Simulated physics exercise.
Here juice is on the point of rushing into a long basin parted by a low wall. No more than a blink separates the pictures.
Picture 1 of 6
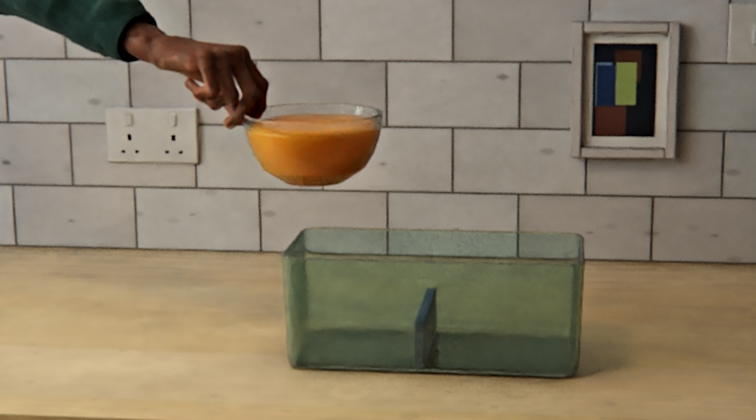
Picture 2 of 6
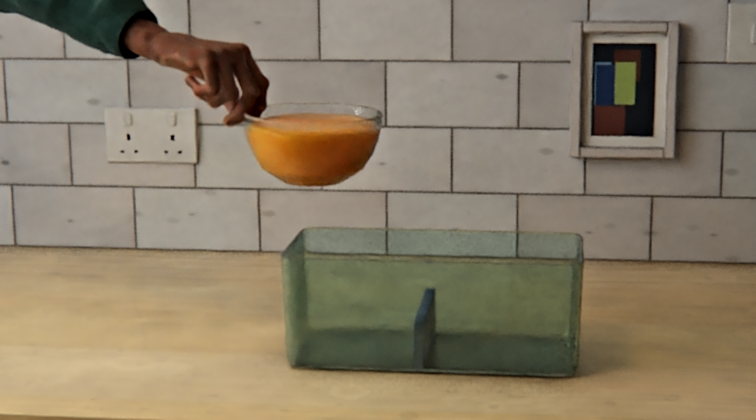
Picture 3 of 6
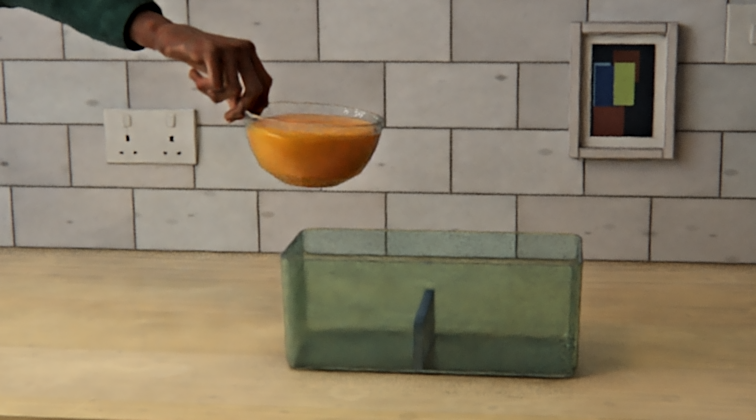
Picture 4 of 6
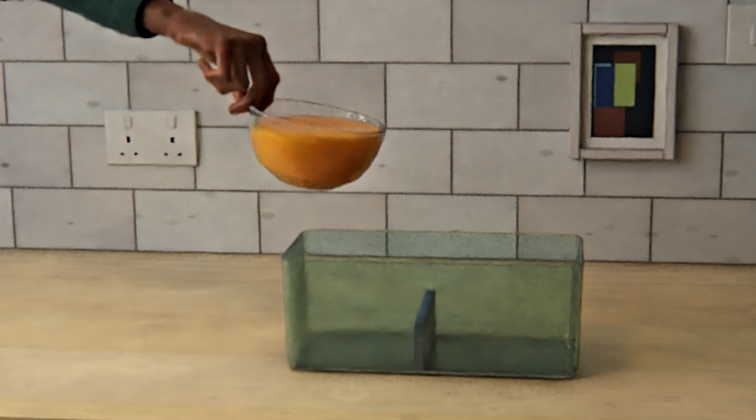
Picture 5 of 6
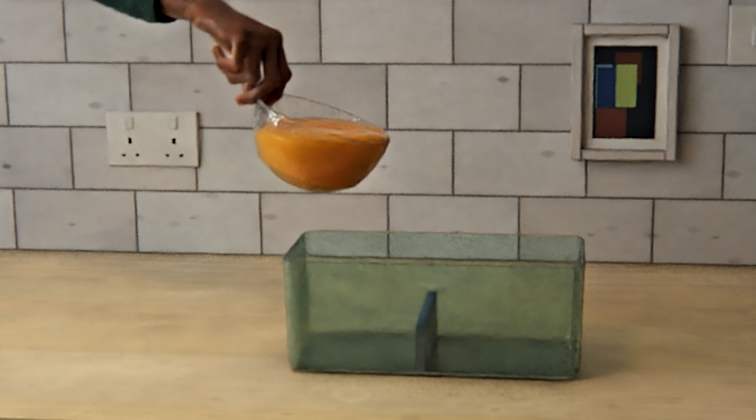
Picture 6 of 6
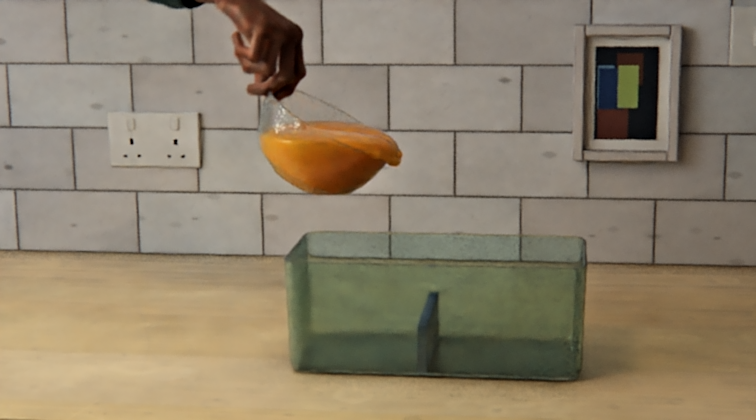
On a pale wooden counter before a grey tiled wall, a nearly still camera looks straight on at the scene. A glass bowl of orange juice hangs from a hand in a dark green sleeve, above a long green-tinted glass basin with a low blue divider, between a double socket at left and a framed colourful picture at right. The hand rises and shifts right, tilting the bowl rightward, and juice begins slipping over its right rim.
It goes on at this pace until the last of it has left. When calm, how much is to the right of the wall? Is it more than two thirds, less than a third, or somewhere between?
Somewhere between a third and two thirds.
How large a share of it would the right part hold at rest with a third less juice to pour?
I'd reckon close to 40 %.
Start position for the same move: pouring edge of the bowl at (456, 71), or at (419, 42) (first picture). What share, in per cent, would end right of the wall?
It would come to near 95 per cent, and then near 90 per cent.
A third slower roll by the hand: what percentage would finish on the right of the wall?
It comes to 70 per cent or so.
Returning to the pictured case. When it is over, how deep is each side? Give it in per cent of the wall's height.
Roughly 30 left of the wall, roughly 40 right of it.
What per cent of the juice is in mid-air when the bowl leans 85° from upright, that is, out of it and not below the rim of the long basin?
Something like 30 per cent of it.
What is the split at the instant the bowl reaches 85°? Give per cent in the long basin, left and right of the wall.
Split: Left 10 per cent, right 40 per cent.
A moment on, the bowl is tipped on its side and 23 per cent is still to pour, 9 is left of the wall and 39 right of it.
Next, the bowl is tipped right over and 1 per cent is still to pour, 38 is left of the wall and 58 right of it.
Then the bowl is tipped right over and 0 per cent is still to pour, 41 is left of the wall and 58 right of it.
Later the bowl is tipped right over and 0 per cent is still to pour, 41 is left of the wall and 58 right of it.
Finally, 41 per cent lies left of the wall, 58 right of it and 1 outside.
